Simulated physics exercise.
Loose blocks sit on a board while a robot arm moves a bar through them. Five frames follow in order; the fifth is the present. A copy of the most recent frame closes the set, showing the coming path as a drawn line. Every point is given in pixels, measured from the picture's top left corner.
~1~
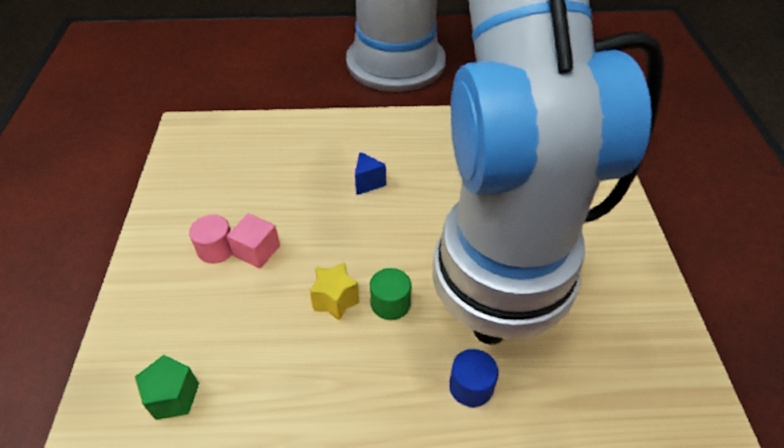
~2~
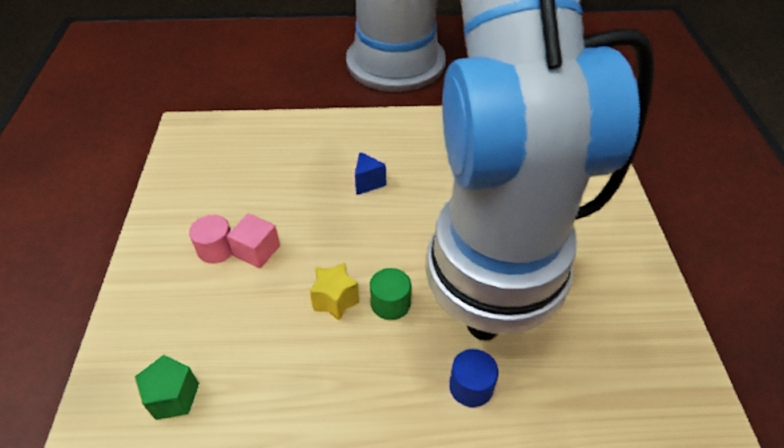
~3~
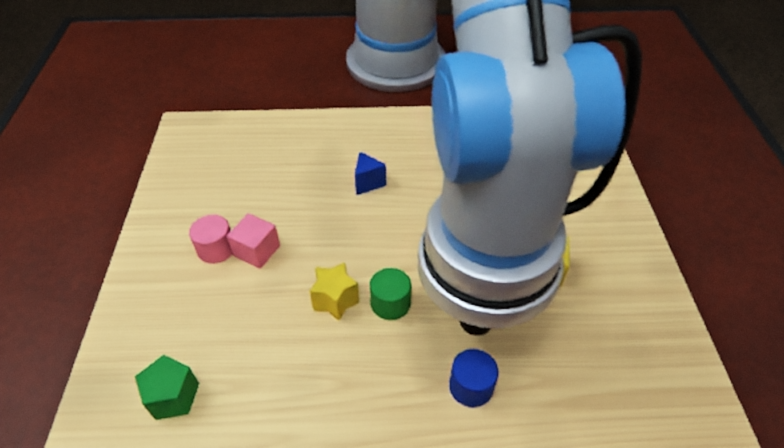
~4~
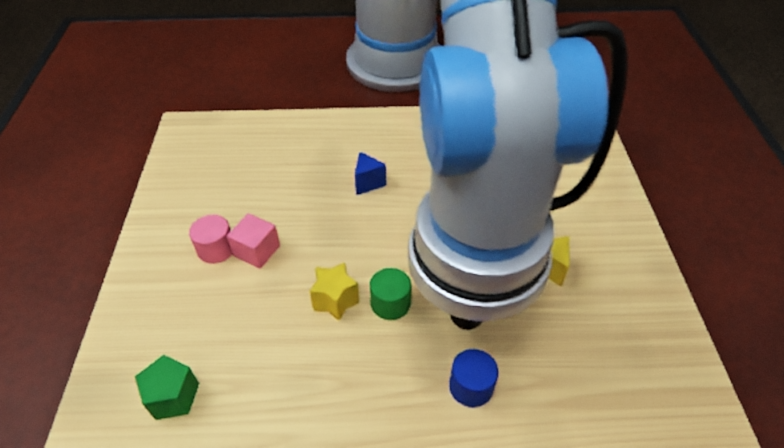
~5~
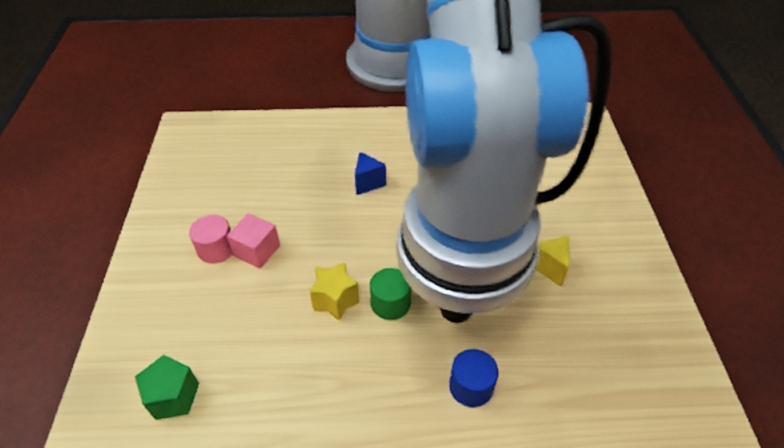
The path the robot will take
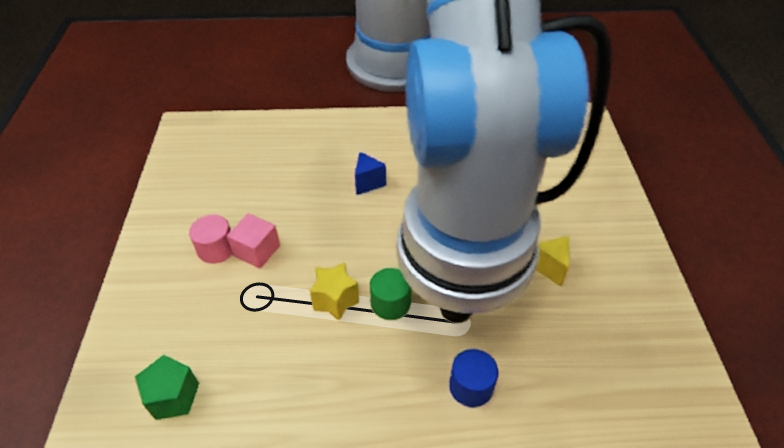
The clip opens on a robot arm over a pale wooden board scattered with colored blocks, its tip just above a blue cylinder near the front. The arm drifts slowly left and slightly back, uncovering a yellow triangular block on the right, while all the blocks stay still.
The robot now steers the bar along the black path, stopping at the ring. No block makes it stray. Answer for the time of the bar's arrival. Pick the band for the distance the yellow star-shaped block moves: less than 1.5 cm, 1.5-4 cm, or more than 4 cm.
The block winds up beyond 4 cm from where it is now.
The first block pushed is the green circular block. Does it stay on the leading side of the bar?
At that point it is off to one side or behind.
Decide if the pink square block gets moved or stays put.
Displaced, by a centimetre or more.
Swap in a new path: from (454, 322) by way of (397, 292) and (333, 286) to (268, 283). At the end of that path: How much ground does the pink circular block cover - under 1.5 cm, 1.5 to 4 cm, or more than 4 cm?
Overall it shifts less than 1.5 cm.
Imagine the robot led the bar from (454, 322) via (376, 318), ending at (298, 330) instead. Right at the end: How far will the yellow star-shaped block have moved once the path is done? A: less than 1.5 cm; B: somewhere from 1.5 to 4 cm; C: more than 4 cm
The one that fits is B, somewhere from 1.5 to 4 cm.
Drawn move, from (454, 322) to (257, 297).
What follows on the original path. One third of the way, bar at (386, 300); yellow star-shaped block at (316, 275), turned 25° anticlockwise; green circular block at (361, 271).
Two thirds of the way, bar at (318, 292); yellow star-shaped block at (298, 265), turned 65° anticlockwise; green circular block at (340, 257).
At the end, bar at (253, 284); pink circular block at (206, 226); pink square block at (250, 222); yellow star-shaped block at (266, 252); green circular block at (340, 257).
